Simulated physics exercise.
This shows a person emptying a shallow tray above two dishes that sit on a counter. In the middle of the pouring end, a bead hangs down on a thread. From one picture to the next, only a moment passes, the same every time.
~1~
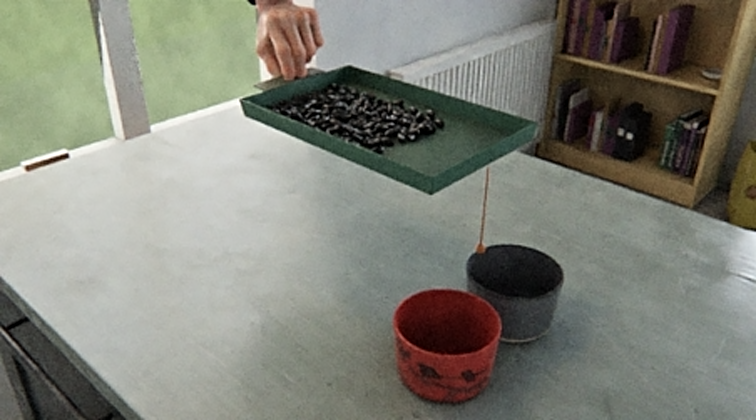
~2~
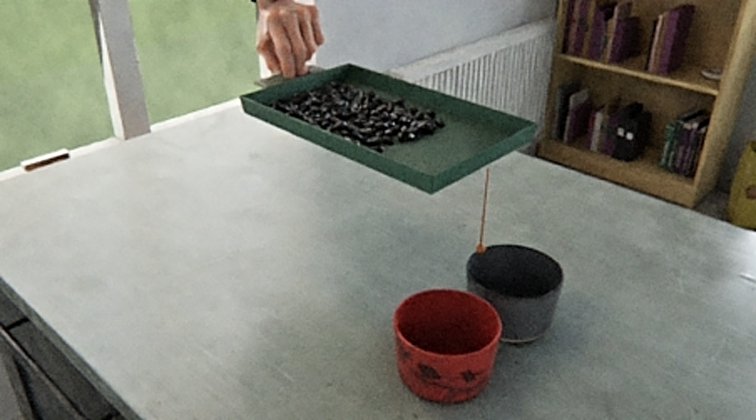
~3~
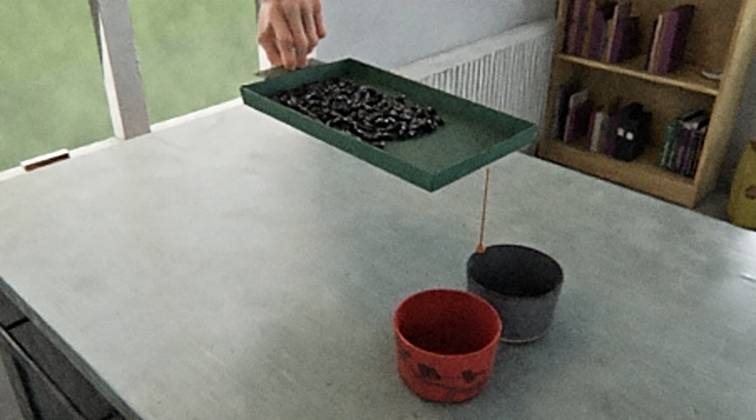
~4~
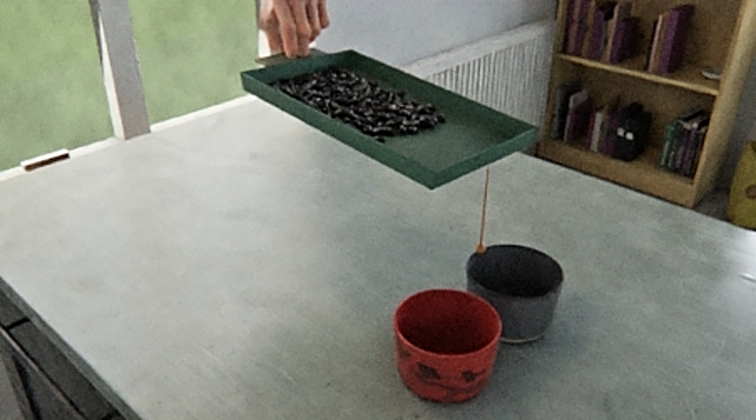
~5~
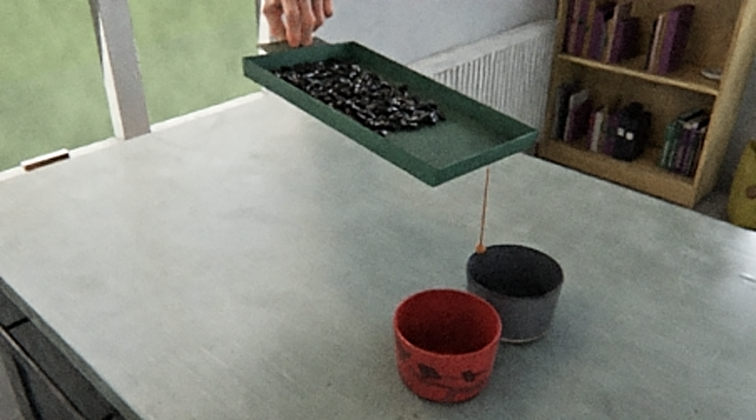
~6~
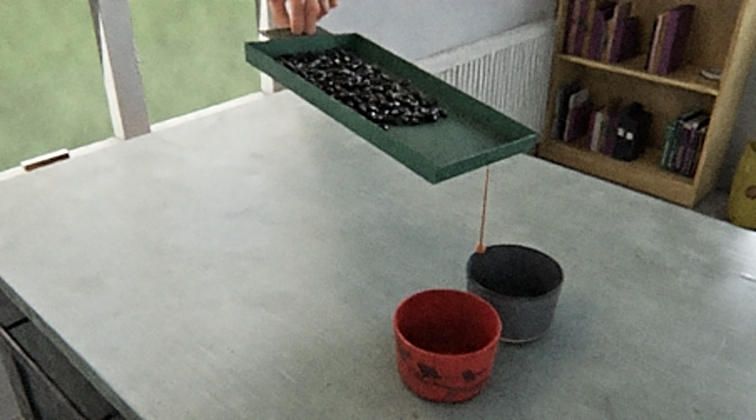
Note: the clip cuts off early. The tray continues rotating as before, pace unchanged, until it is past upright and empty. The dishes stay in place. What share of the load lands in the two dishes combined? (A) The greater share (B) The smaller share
The smaller share.
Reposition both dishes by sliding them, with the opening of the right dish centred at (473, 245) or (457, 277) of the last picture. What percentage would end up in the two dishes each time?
Roughly 20 % and 0 %.
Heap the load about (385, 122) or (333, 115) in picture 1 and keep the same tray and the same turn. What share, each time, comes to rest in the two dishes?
Shares in turn: 20 % and 20 %.
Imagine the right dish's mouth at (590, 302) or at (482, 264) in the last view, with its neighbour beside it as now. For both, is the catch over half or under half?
For the two places in order: A minority share, a minority share.
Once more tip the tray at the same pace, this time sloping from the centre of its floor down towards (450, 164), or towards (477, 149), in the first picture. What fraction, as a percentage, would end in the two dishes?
About 80 % and 60 %.
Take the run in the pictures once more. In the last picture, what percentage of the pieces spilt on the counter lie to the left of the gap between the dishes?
Share to the left: Near 10 per cent.
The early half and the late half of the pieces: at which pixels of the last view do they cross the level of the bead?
First near (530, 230), later near (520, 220).
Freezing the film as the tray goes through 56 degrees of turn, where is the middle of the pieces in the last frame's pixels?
Somewhere around pixel (479, 107) in the last picture.
Shortly afterwards, tray tipped steeply; the whole lot on the tray.
Next, tray tipped right over; the bulk on the tray; only a few in the right dish; a little outside both; only a few in the air.
Some moments later, tray tipped past a quarter turn; near a quarter in the right dish; the bulk outside both.
In the end, tray tipped past a quarter turn; none at all in the left dish; near a quarter in the right dish; the bulk outside both.
